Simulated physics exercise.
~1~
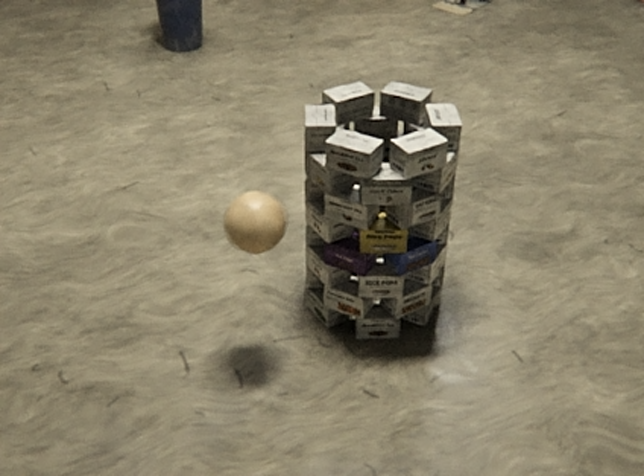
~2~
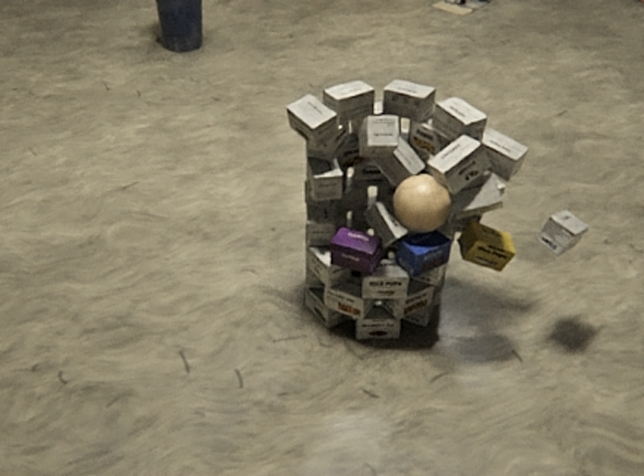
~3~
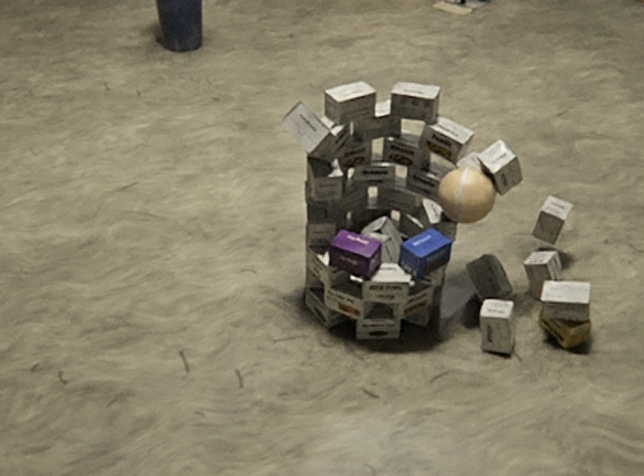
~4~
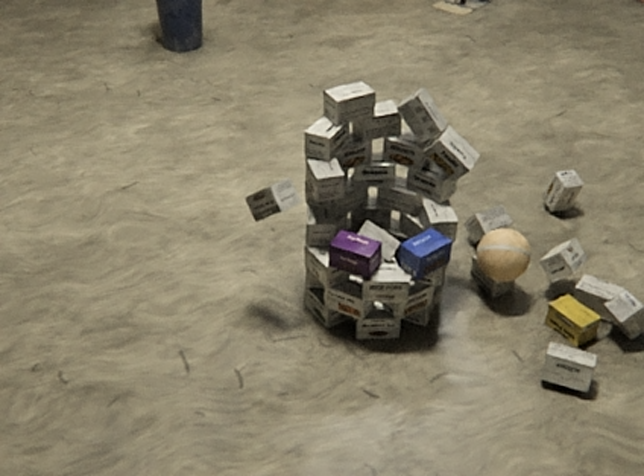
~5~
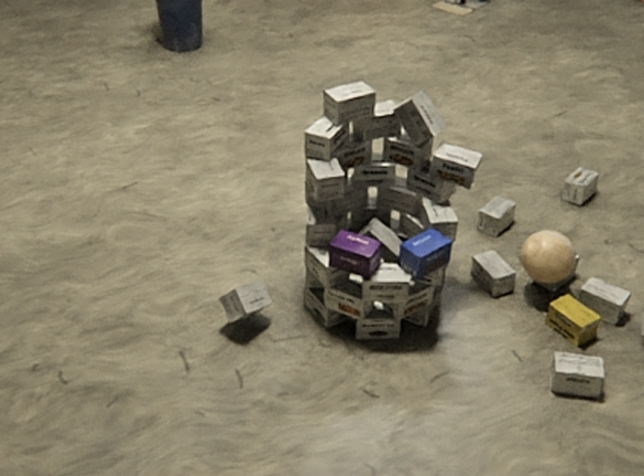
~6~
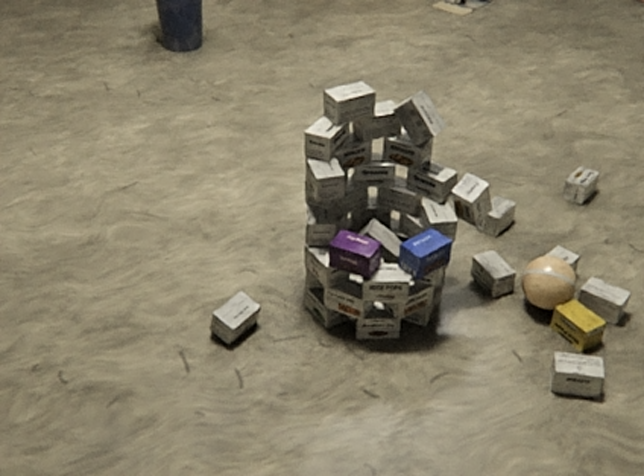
On a bare, brownish-grey floor seen from slightly above, a round openwork tower of small white boxes stands near the centre, with a dark blue container at the upper left. A pale wooden ball flies in from the left and smashes into the tower, exposing a purple box and a blue one at the front. White boxes and a yellow one spill to the right as the ball drops after them, while another white box falls to the left. The ball settles low among the scattered boxes, beside the overturned yellow one. The broken tower still stands, its purple and blue boxes in place.
